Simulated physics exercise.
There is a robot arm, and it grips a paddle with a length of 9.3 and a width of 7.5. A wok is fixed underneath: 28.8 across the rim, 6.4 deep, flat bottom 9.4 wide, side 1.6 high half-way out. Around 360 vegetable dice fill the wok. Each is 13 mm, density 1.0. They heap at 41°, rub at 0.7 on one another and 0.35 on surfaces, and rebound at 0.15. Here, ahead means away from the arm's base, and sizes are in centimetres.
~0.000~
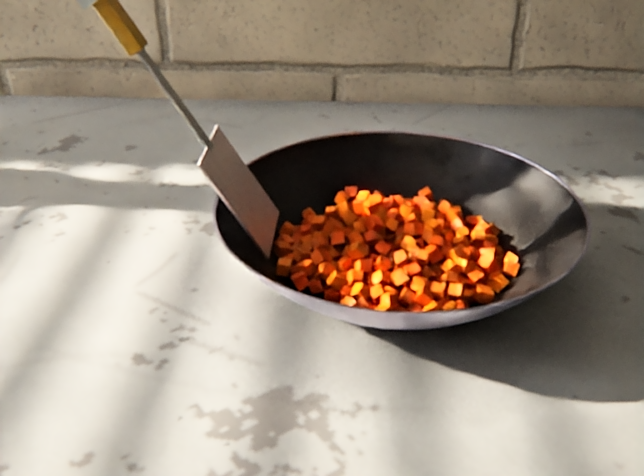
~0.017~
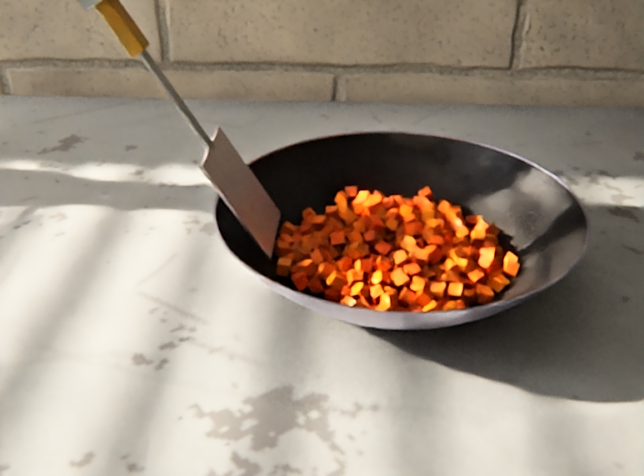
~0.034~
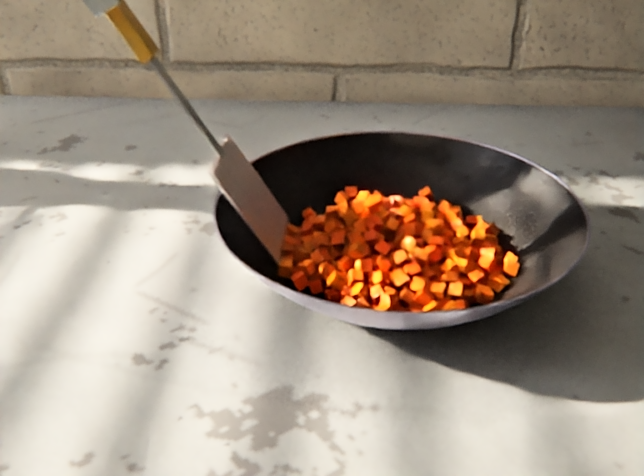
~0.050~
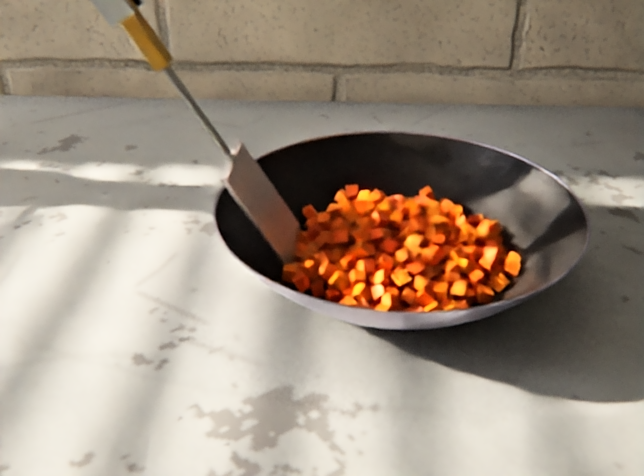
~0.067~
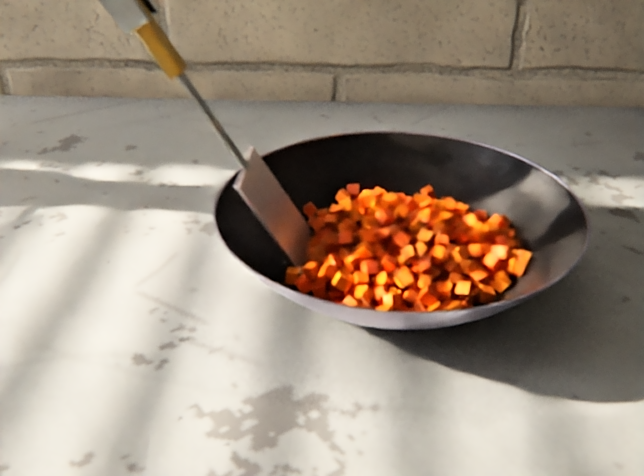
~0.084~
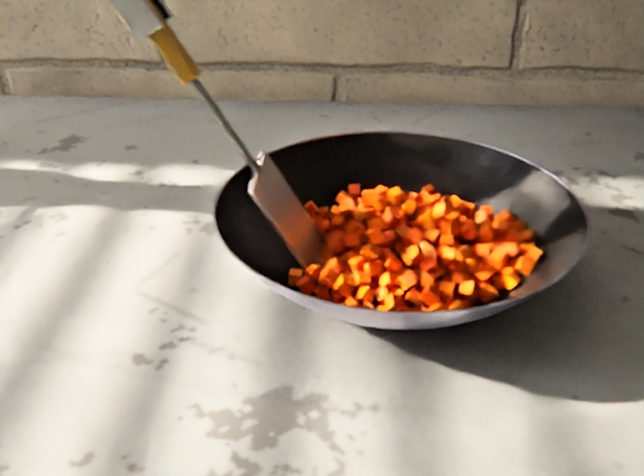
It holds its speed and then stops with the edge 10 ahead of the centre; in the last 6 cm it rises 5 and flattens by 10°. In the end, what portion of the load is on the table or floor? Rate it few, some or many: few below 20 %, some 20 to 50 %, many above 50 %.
Some, 20 to 50 %.
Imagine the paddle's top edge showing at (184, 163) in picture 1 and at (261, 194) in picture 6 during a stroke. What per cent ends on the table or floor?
I'd put it at roughly 35 per cent.
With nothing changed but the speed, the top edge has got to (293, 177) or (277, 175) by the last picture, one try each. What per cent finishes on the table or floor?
Near 40 per cent in the first try and near 35 per cent in the second.
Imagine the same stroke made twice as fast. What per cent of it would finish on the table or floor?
45 per cent, about.
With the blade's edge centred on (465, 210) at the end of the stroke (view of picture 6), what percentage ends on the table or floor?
Approximately 5 per cent, I reckon.
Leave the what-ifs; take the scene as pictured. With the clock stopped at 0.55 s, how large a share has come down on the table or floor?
30 per cent.
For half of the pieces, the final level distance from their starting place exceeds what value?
Some 9 centimetres.
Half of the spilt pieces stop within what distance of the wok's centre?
Estimate: Near 22 cm.
After 0.19 s, sloping 59°, highest piece 7 above the table; 360 in the wok.
After 0.29 s, sloping 56°, highest piece 10 above the table; 337 in the wok, 23 on the blade or in flight.
After 0.55 s, sloping 49°, highest piece 8 above the table; 242 in the wok, 104 on the table or floor, 14 on the blade or in flight.
After 1.60 s, sloping 49°, highest piece 7 above the table; 242 in the wok, 118 on the table or floor.
In the end, 242 in the wok, 118 on the table or floor. That is 33 % on the table or floor.
